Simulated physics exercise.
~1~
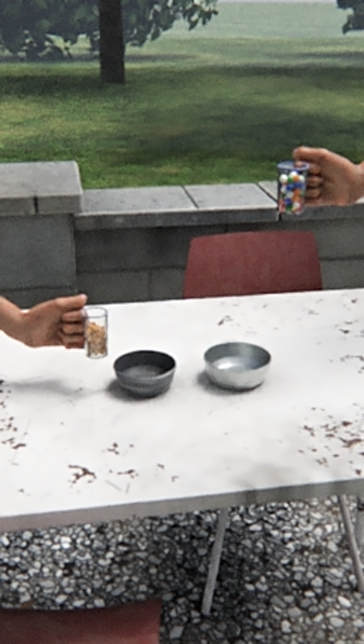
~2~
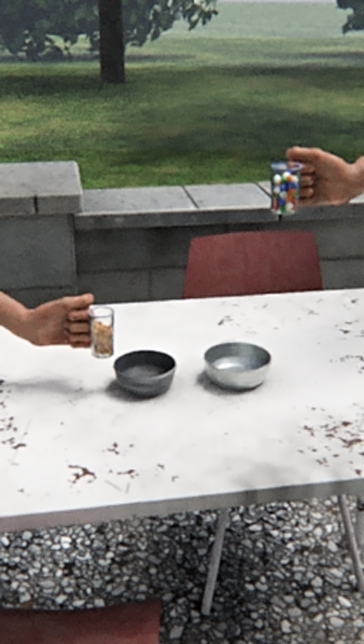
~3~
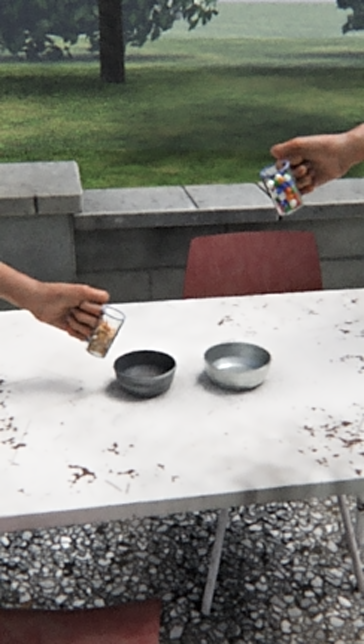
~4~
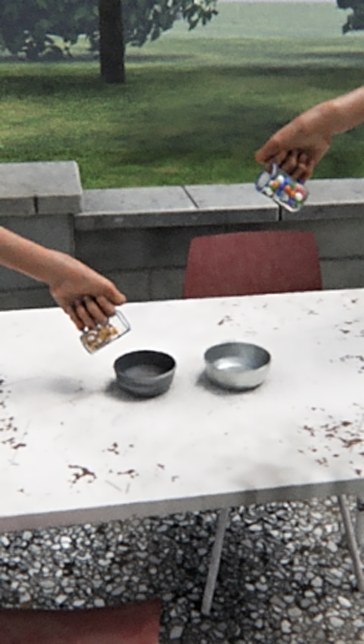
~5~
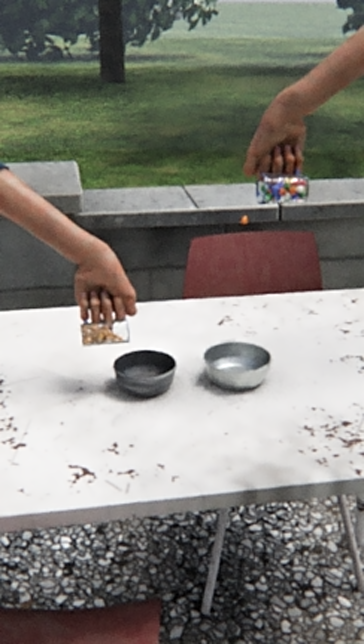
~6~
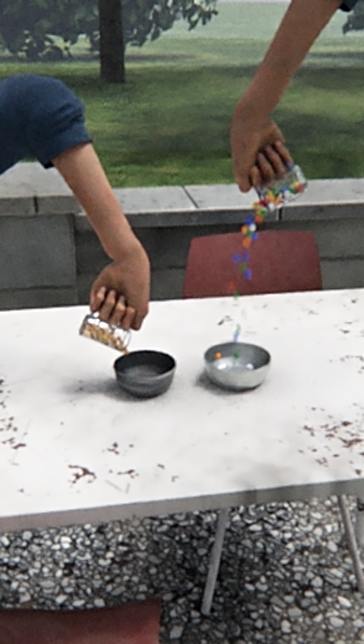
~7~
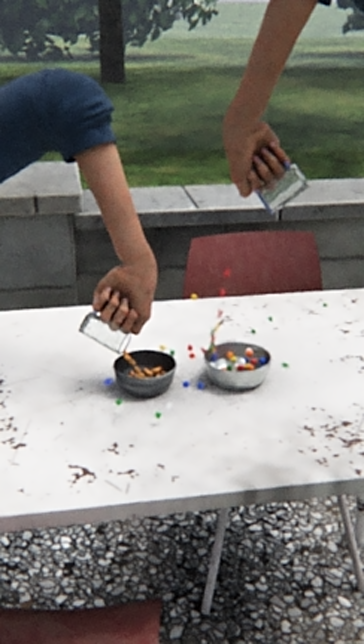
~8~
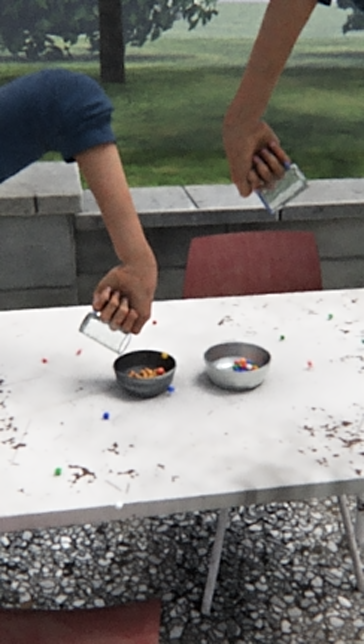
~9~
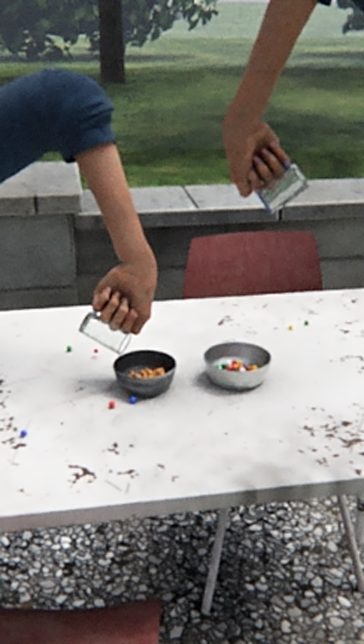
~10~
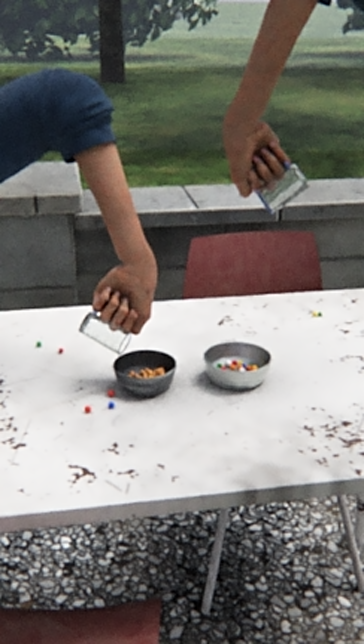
The clip opens on a weathered white table outdoors, where two hands hold clear cups of small loose pieces near a dark dish on the left and a silvery dish on the right. The right cup, full of multicoloured pieces, is held much higher than the left one with its orange-brown pieces. Both hands tilt their cups, and the colourful pieces begin falling first. The left cup then empties neatly into its dish, while pieces from the right bounce and scatter across the table. Finally, both cups hang tipped and empty, the left dish holding its whole load and the right dish most of its own.
